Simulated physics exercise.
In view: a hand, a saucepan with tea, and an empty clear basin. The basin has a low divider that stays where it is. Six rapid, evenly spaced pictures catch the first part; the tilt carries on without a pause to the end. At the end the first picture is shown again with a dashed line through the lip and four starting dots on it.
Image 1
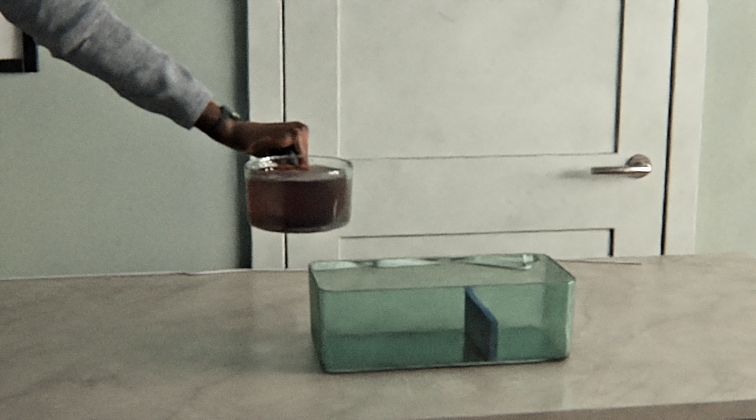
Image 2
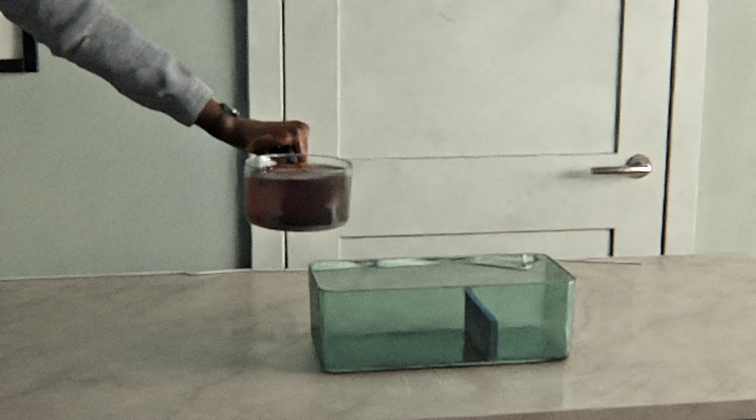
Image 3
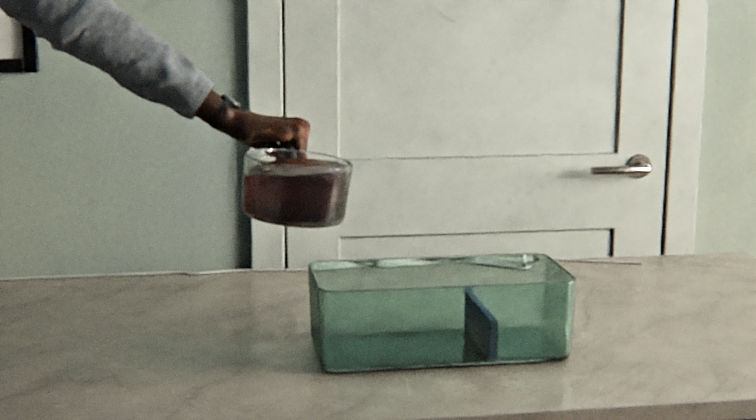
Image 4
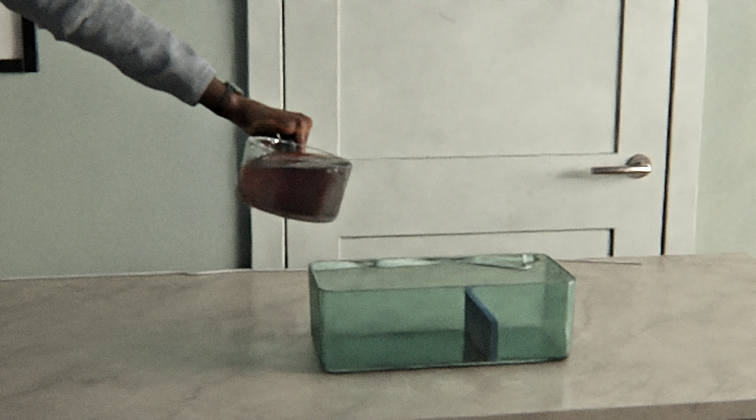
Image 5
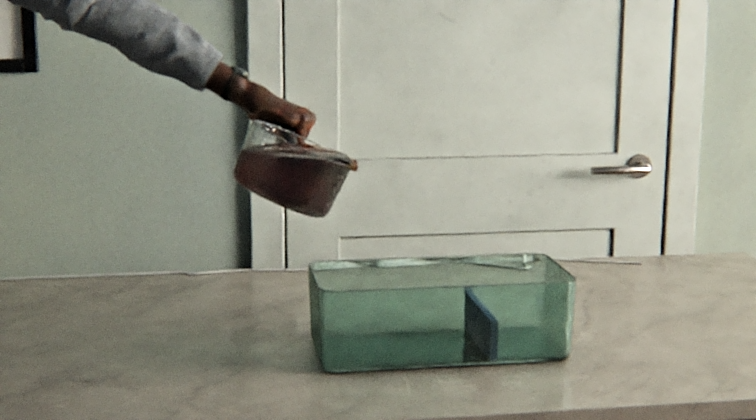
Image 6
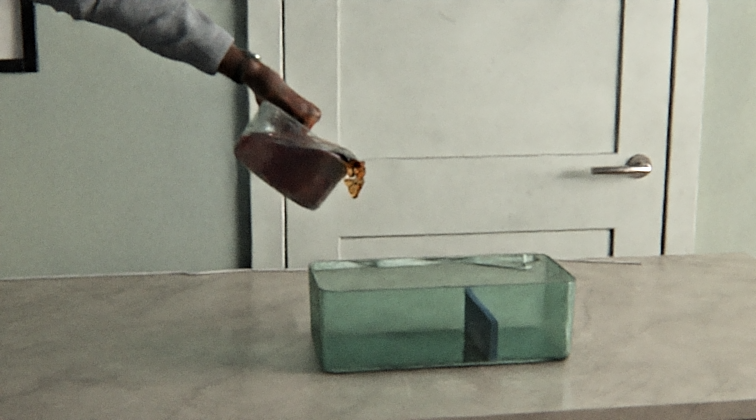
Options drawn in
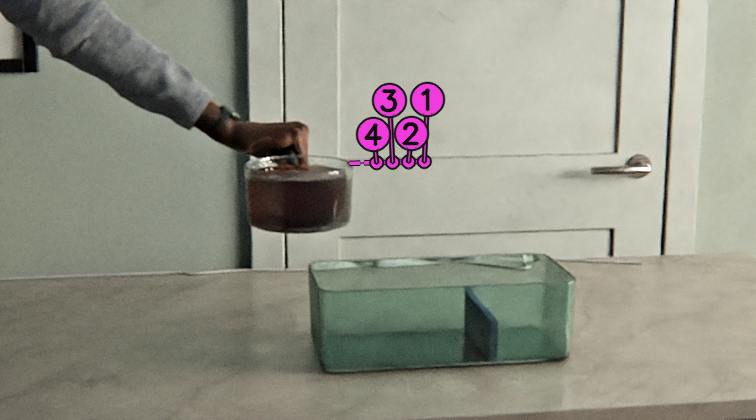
A hand holding a clear saucepan of dark tea keeps it nearly level, then tilts it steadily to the right above a greenish clear basin with an upright divider, until amber liquid begins to come over the lip.
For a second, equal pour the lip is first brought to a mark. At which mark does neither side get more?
Take 3.
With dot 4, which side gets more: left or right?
The left one.
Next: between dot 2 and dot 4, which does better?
The answer is 2.
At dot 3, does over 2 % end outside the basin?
Yes.
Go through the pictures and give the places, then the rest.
Upright, lip at (350, 163); basin from (321, 371) to (570, 358); top of the wall at (481, 305); nothing has left yet, in the first frame.
Upright, lip at (350, 163); nothing has left yet, in the second frame.
Tipped about 7°, lip at (350, 163); nothing has left yet, in the third frame.
Tipped about 14°, lip at (350, 163); nothing has left yet, in the fourth frame.
Tipped about 25°, lip at (350, 163); tea is over the lip, down to (353, 167), in the fifth frame.
Tipped about 37°, lip at (350, 163); tea is over the lip, down to (353, 194), in the sixth frame.
On the marked copy, 1 at (424, 161); 2 at (408, 161); 3 at (392, 162); 4 at (376, 162).
With 1, about 25 % ends left of the wall and 69 % right of it; 6 % is lost outside.
With 2, about 31 % ends left of the wall and 62 % right of it; 8 % is lost outside.
With 3, about 48 % ends left of the wall and 46 % right of it; 6 % is lost outside.
With 4, about 73 % ends left of the wall and 22 % right of it; 5 % is lost outside.
